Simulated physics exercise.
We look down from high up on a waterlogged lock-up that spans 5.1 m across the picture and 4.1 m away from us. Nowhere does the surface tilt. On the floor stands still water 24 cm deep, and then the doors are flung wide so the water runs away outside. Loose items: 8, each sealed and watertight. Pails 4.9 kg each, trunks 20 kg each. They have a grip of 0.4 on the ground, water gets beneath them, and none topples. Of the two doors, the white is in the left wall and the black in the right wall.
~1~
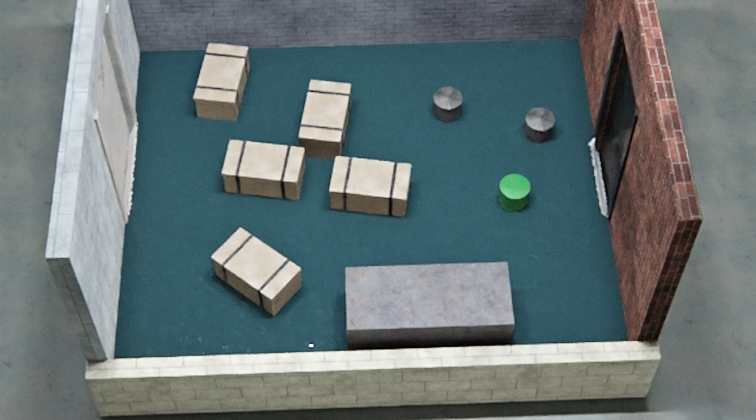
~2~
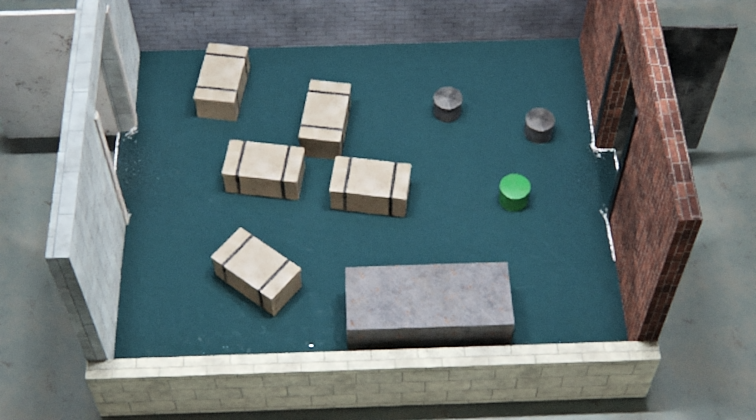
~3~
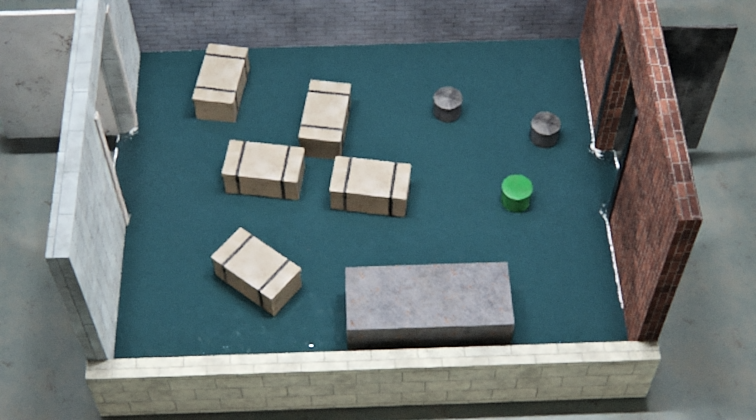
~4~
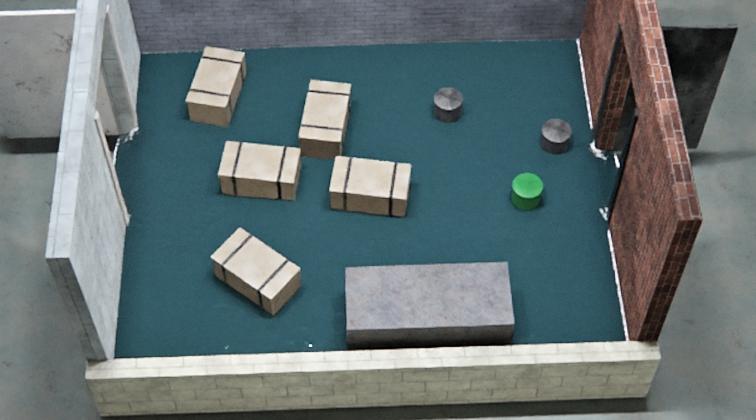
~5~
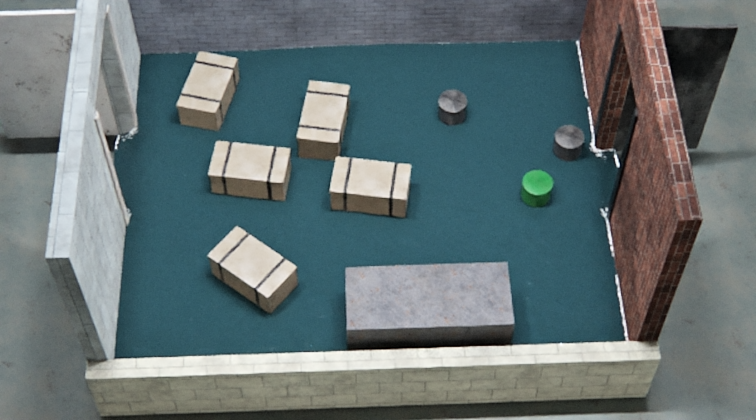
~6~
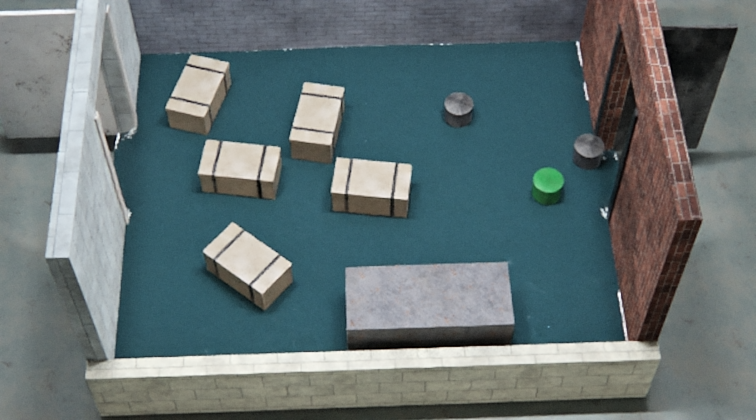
Doors on both sides of a flooded room swung open, and then the small round pails drifted right toward the dark doorway while several of the tan trunks slid slowly left.
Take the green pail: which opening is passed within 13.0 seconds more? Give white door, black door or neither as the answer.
I would say black door.
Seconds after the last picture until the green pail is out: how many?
Estimate: Close to 1.5 s.
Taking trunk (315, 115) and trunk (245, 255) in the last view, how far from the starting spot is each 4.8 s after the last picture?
In turn: 60 cm, 80 cm.
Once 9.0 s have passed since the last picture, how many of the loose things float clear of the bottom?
Then: 3.
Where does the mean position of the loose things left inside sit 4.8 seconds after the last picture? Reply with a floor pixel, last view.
Centre of the remaining things: Roughly (334, 184).
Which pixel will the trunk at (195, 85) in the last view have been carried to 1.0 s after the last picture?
Around (171, 91).
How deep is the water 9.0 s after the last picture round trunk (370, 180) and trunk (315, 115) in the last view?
I'd put it at 11 cm and 12 cm respectively.
Then, 1.0 s after the last picture the green pail is near (588, 176), 0.8 m from its start, afloat; 1 of 8 are out; 7 afloat.
Then, 4.8 s after the last picture the green pail has gone out by the black door; 4 of 8 are out; 4 afloat.
Then, 9.0 s after the last picture the green pail has gone out by the black door; 5 of 8 are out; 3 afloat.
Then, 13.0 s after the last picture the green pail has gone out by the black door; 7 of 8 are out; 1 afloat.
